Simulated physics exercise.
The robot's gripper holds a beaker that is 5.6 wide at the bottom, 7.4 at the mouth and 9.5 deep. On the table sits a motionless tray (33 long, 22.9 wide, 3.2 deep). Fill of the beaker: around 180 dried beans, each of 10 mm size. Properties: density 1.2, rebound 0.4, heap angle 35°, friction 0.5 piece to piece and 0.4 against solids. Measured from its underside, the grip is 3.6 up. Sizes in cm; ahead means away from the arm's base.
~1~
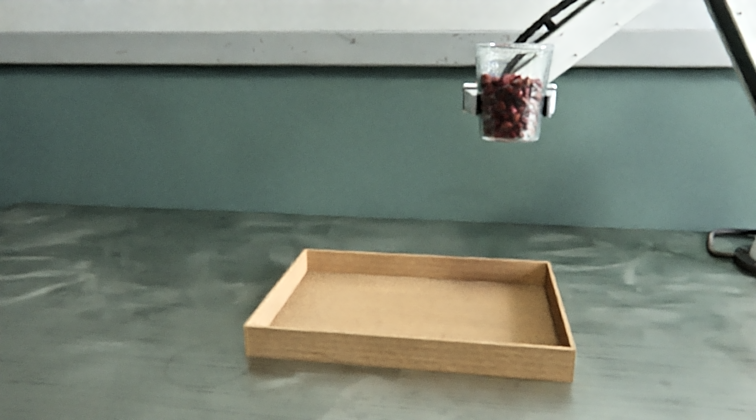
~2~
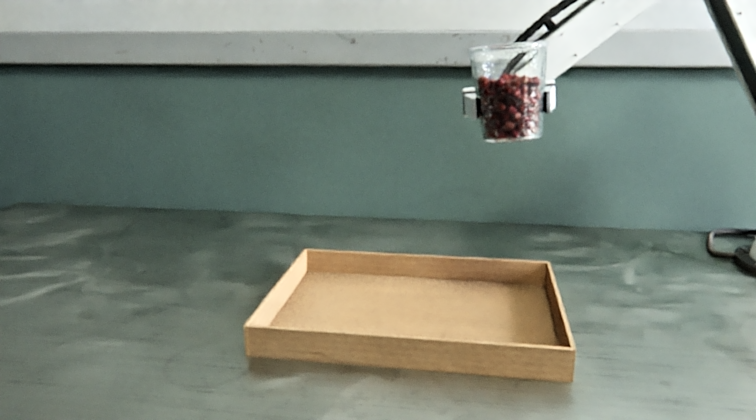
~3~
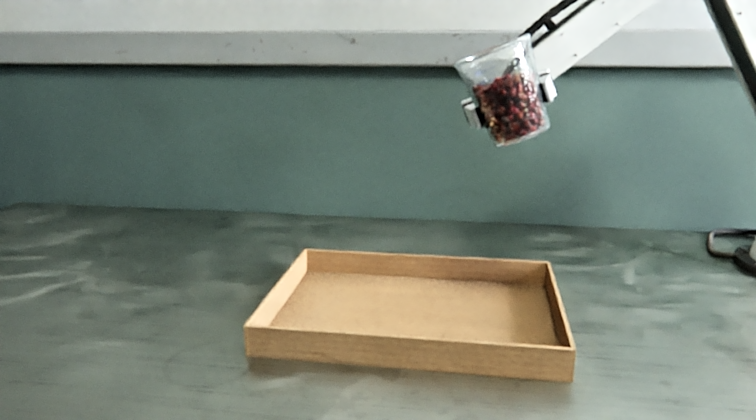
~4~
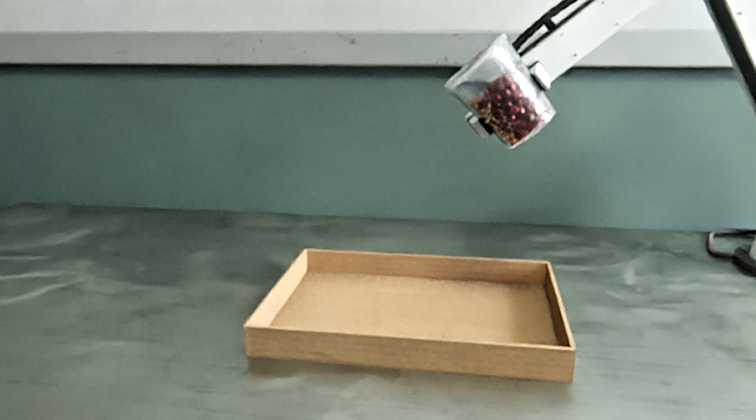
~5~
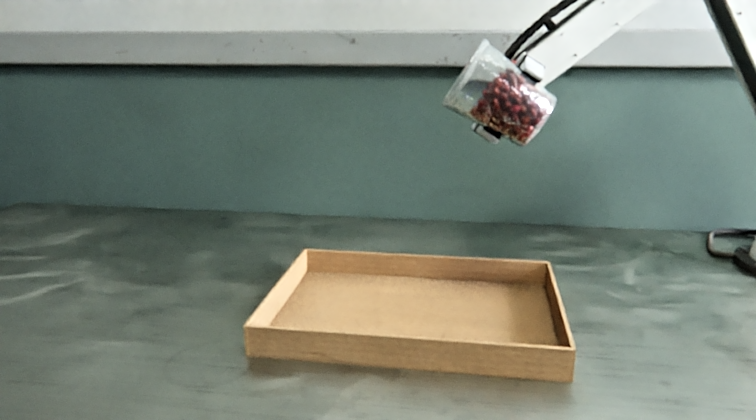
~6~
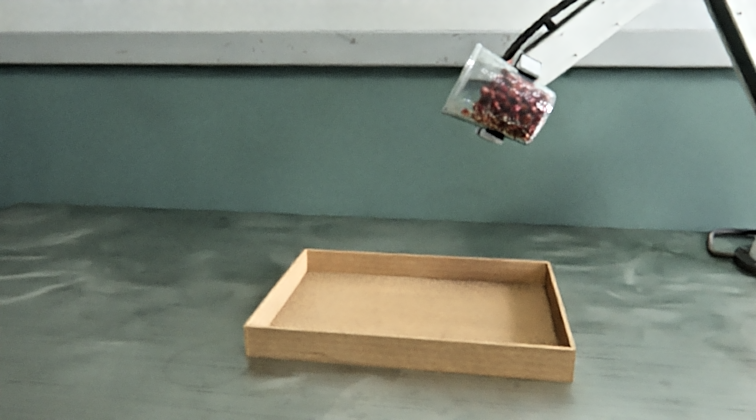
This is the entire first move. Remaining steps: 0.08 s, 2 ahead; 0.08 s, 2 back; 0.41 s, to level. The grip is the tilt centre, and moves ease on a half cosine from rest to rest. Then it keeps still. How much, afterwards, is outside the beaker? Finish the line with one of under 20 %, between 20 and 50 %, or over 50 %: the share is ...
The share is under 20 %.
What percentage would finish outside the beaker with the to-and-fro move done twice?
Estimate for that case: 10 %.
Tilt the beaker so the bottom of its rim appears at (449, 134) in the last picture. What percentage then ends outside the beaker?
My estimate is some 35 per cent.
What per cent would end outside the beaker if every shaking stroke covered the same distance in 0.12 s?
In that case about 0 in a hundred.
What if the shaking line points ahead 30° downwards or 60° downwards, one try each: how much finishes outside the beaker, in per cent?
It comes to around 0 per cent on the first try and around 0 per cent on the second.
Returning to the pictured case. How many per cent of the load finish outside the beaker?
5 per cent, more or less.
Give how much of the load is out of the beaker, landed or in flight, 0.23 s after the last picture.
Around 5 percent at that moment.
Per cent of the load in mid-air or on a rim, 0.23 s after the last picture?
Around 3 per cent of the load.
Then, 0.23 s after the last picture, tilted 60° forward, highest piece 27 above the table; 179 in the beaker, 5 in flight or on a rim.
Then, 0.46 s after the last picture, tilted 11° forward, highest piece 31 above the table; 178 in the beaker, 6 in the tray.
Then, 0.77 s after the last picture, level, highest piece 31 above the table; 178 in the beaker, 6 in the tray.
Then, 1.82 s after the last picture, level, highest piece 31 above the table; 178 in the beaker, 6 in the tray.
Final count, 178 in the beaker, 6 in the tray. That is 3 % outside the beaker.
